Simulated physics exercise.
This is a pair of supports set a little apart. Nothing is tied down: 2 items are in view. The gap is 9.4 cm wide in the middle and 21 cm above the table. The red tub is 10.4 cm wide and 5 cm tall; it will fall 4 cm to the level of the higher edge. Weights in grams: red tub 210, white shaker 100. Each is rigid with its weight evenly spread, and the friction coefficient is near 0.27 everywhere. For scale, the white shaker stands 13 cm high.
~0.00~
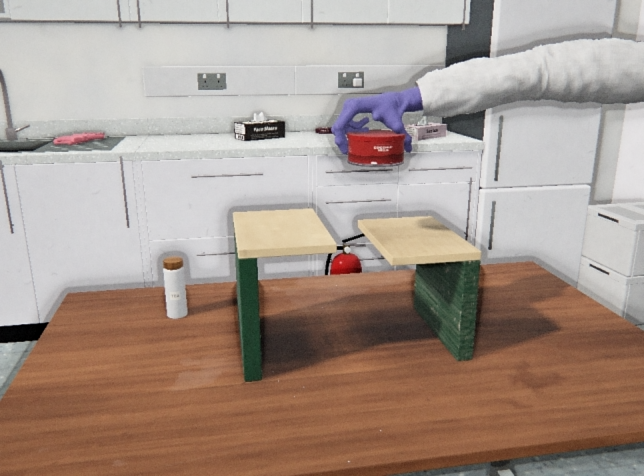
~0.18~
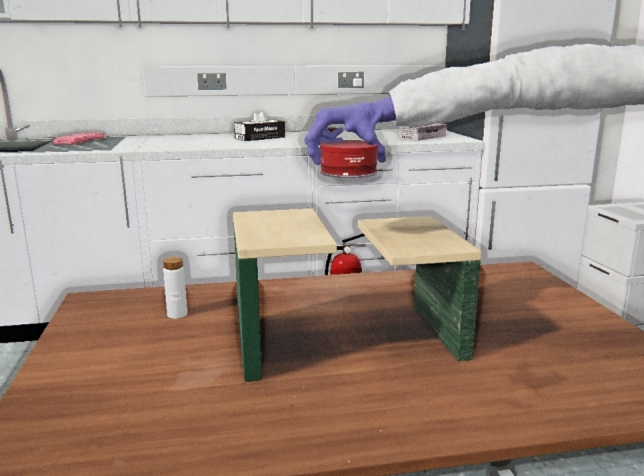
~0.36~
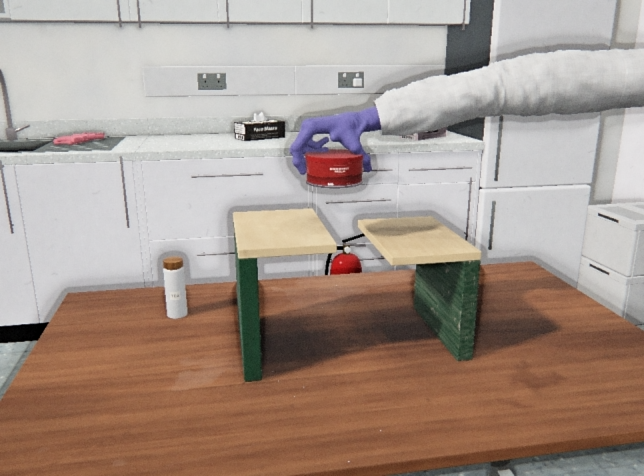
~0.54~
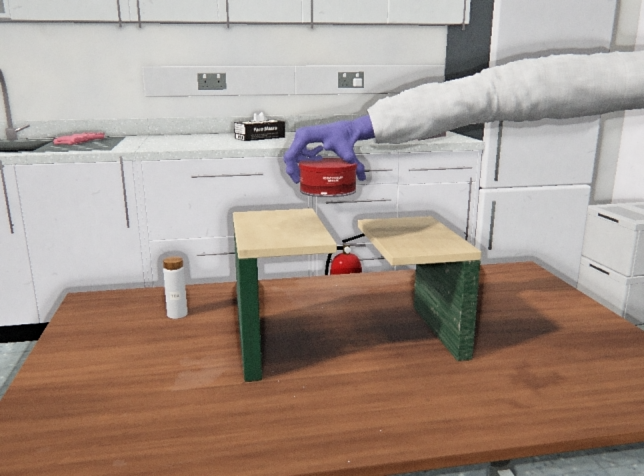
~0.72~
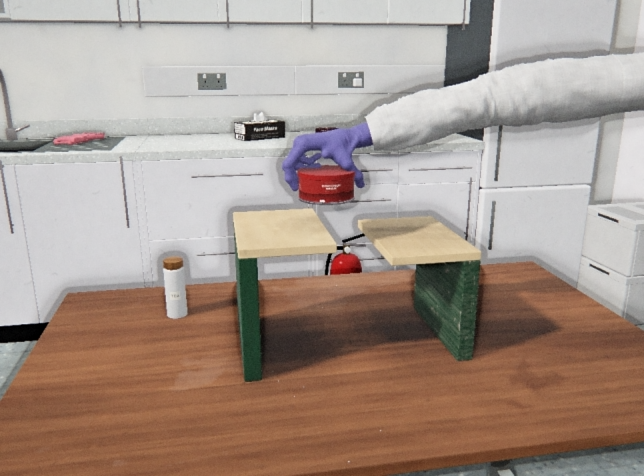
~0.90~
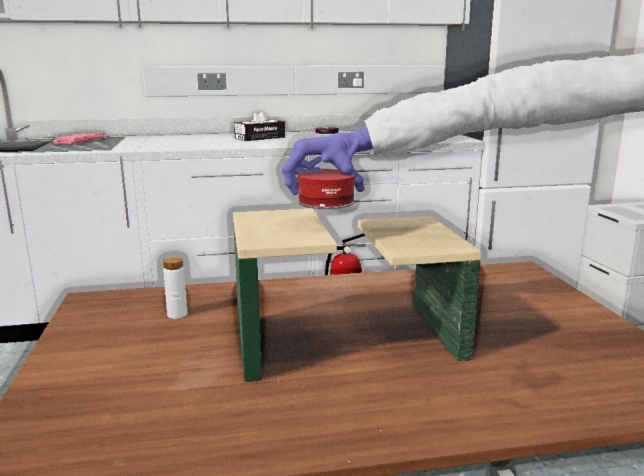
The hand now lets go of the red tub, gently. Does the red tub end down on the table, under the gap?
It goes down the gap.
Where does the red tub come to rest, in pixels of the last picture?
Around (314, 331).
After 1.30 s, red tub leaning 71° near (345, 239).
After 1.40 s, red tub on its side near (356, 310).
At rest (2.3 s), not toppled but over 4 cm from the start, red tub; white shaker in place, give or take 4 cm. Seen from the same camera at the end, red tub near (314, 331). The tub reaches the table.
